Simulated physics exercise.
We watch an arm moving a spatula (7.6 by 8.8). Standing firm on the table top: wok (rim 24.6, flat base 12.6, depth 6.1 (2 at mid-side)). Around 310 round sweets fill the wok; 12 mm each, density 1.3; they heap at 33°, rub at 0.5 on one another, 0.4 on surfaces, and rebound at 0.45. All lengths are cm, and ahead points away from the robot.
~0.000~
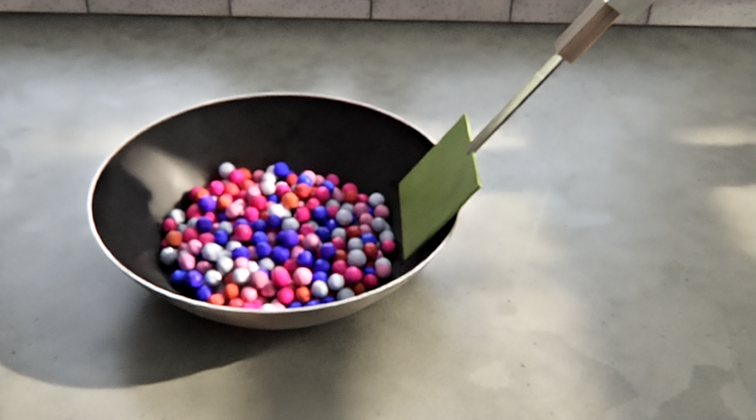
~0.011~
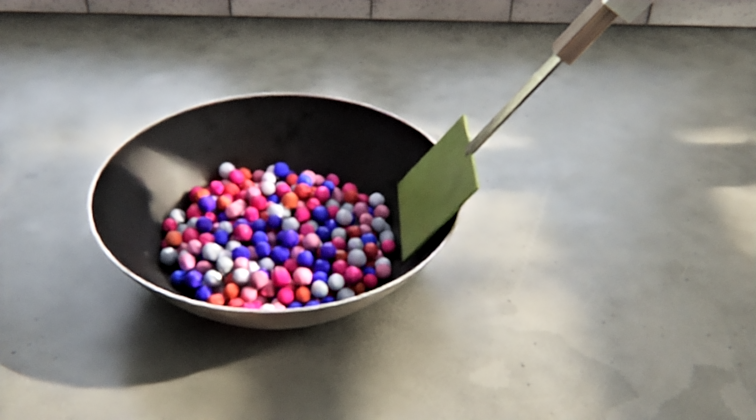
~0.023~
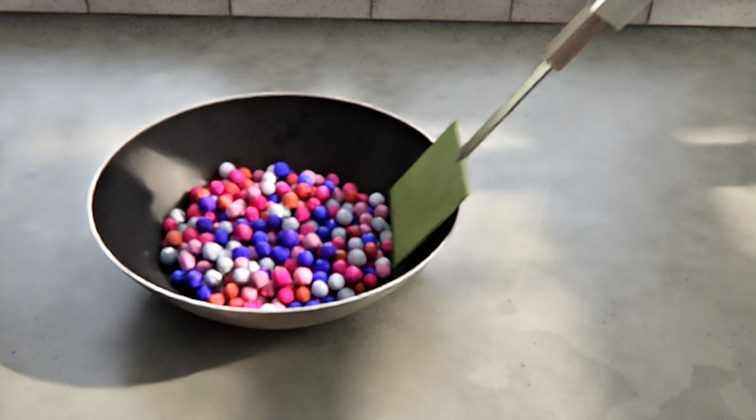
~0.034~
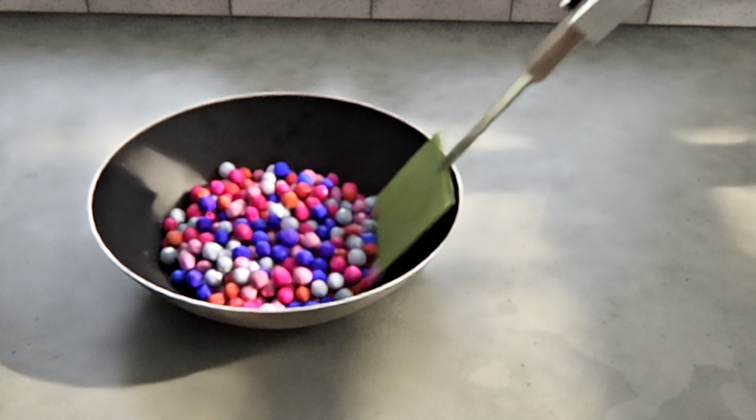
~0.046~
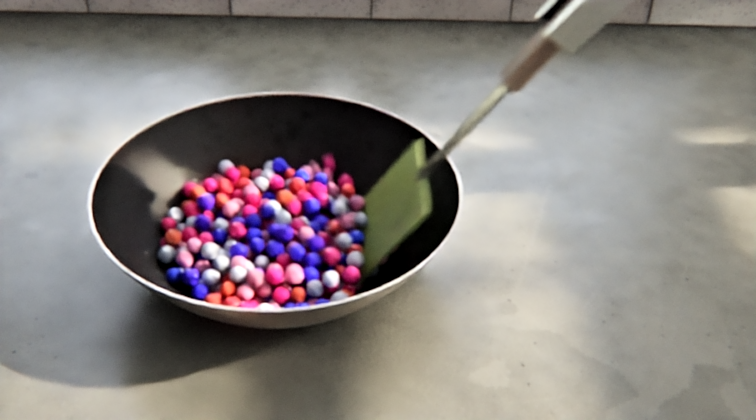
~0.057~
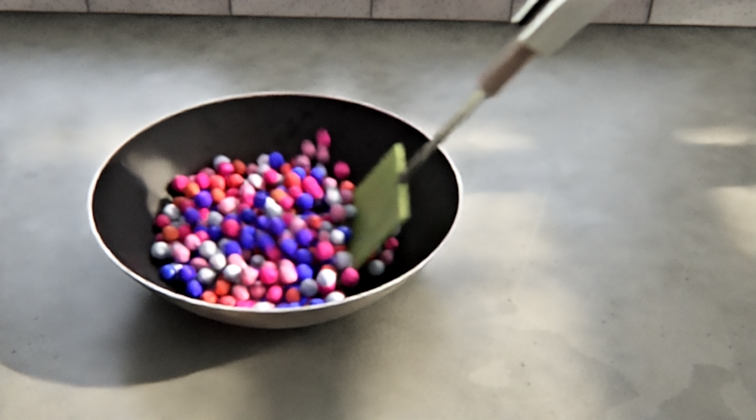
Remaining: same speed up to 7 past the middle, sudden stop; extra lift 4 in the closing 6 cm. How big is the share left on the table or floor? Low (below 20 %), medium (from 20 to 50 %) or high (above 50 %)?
A medium share, from 20 to 50 %, ends on the table or floor.
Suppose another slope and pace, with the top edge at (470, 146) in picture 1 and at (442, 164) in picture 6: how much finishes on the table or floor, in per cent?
About 10 per cent.
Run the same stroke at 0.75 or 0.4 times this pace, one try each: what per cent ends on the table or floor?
Some 25 and 10 per cent.
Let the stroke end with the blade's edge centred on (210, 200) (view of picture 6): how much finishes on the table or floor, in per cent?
Some 20 per cent.
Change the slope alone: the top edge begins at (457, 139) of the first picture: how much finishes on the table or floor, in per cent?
About 35 per cent.
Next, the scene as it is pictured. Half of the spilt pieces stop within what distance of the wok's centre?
About 52 cm.
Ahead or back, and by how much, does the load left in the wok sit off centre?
Roughly 4.0 cm ahead.
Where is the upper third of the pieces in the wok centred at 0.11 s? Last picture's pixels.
Around (232, 204).
After 0.08 s, sloping 55°, highest piece 7 above the table; 311 in the wok.
After 0.11 s, sloping 55°, highest piece 9 above the table; 309 in the wok, 2 on the blade or in flight.
After 0.33 s, sloping 55°, highest piece 27 above the table; 204 in the wok, 23 on the table or floor, 84 on the blade or in flight.
After 1.38 s, sloping 55°, highest piece 5 above the table; 204 in the wok, 107 on the table or floor.
At rest, 204 in the wok, 107 on the table or floor. That is 34 % on the table or floor.
